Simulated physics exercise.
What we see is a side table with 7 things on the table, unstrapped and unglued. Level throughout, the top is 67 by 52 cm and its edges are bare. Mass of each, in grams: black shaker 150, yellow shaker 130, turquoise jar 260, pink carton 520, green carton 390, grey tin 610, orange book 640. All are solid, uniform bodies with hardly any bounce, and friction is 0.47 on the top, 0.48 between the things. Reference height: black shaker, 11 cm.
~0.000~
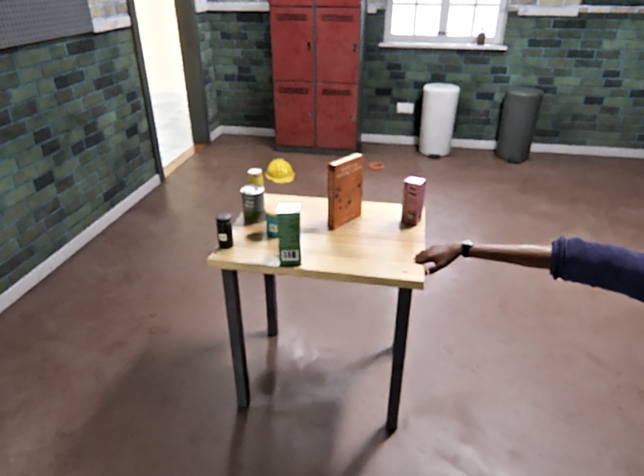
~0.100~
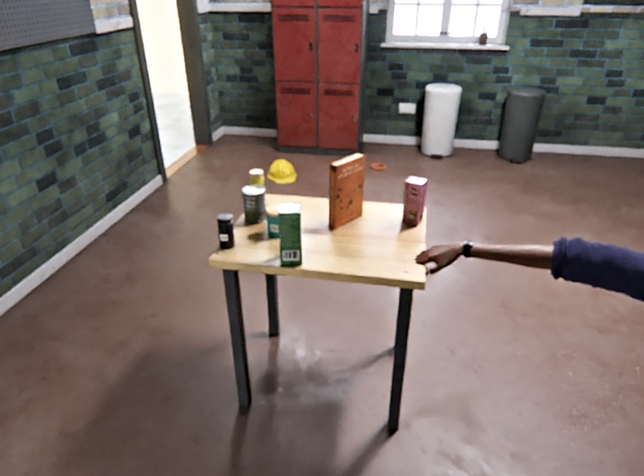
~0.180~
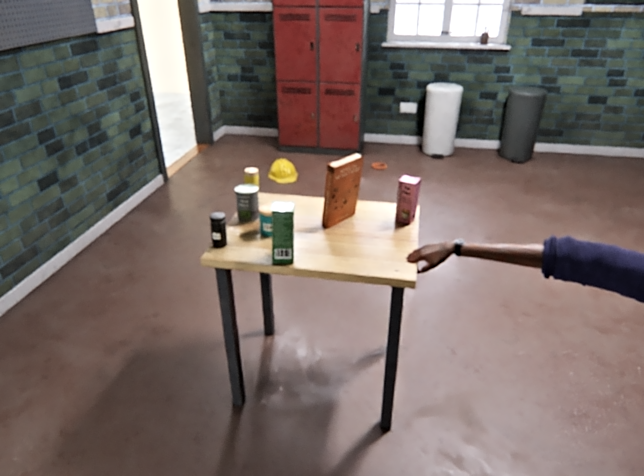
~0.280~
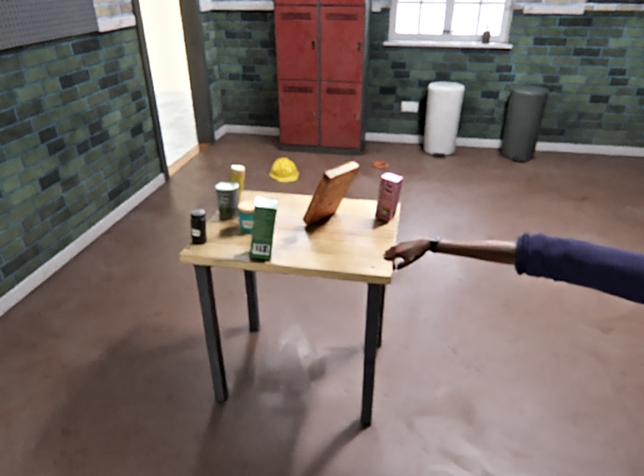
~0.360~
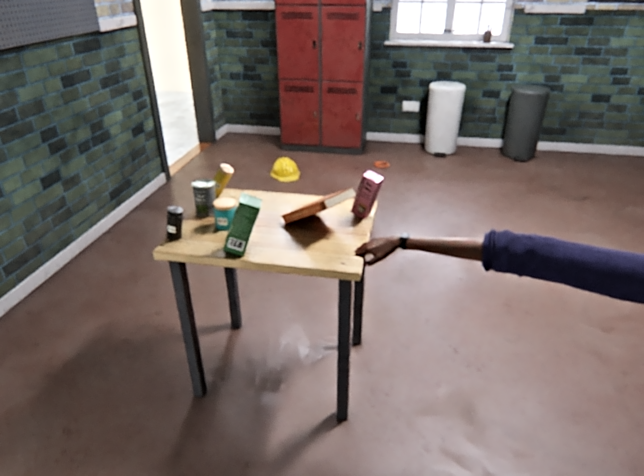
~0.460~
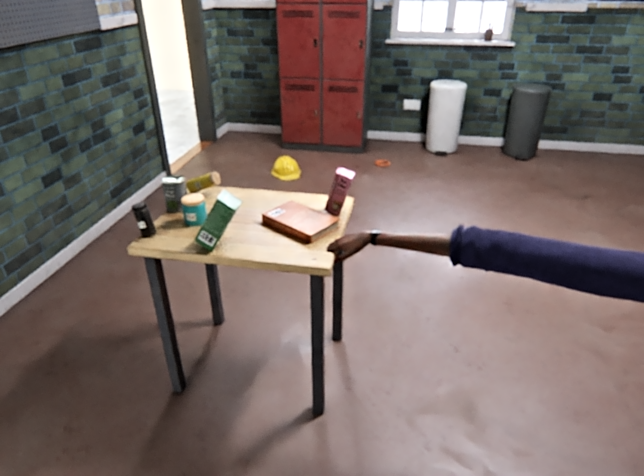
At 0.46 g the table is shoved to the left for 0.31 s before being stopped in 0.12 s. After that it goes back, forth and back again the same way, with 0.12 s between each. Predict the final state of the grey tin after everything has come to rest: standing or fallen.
Fallen.
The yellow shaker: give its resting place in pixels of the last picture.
Near (314, 196).
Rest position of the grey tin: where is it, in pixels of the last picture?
It comes to a stop close to (143, 326).
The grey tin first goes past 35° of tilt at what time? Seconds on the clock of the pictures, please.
Around 0.6 seconds.
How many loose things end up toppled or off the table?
Altogether, 7.
After 0.86 s, table 17 cm from its start; black shaker, turquoise jar and grey tin now off the table; pink carton on its side; green carton on its side.
After 1.36 s, table 8 cm from its start; yellow shaker on its side; green carton on its side; orange book on its side.
After 1.96 s, table 18 cm from its start; pink carton and green carton now off the table; orange book on its side; yellow shaker on its side.
At rest (2.8 s), off the table and tipped over, black shaker, turquoise jar, pink carton, green carton and grey tin; tipped over on the table, yellow shaker and orange book. In the last view, grey tin near (143, 326).
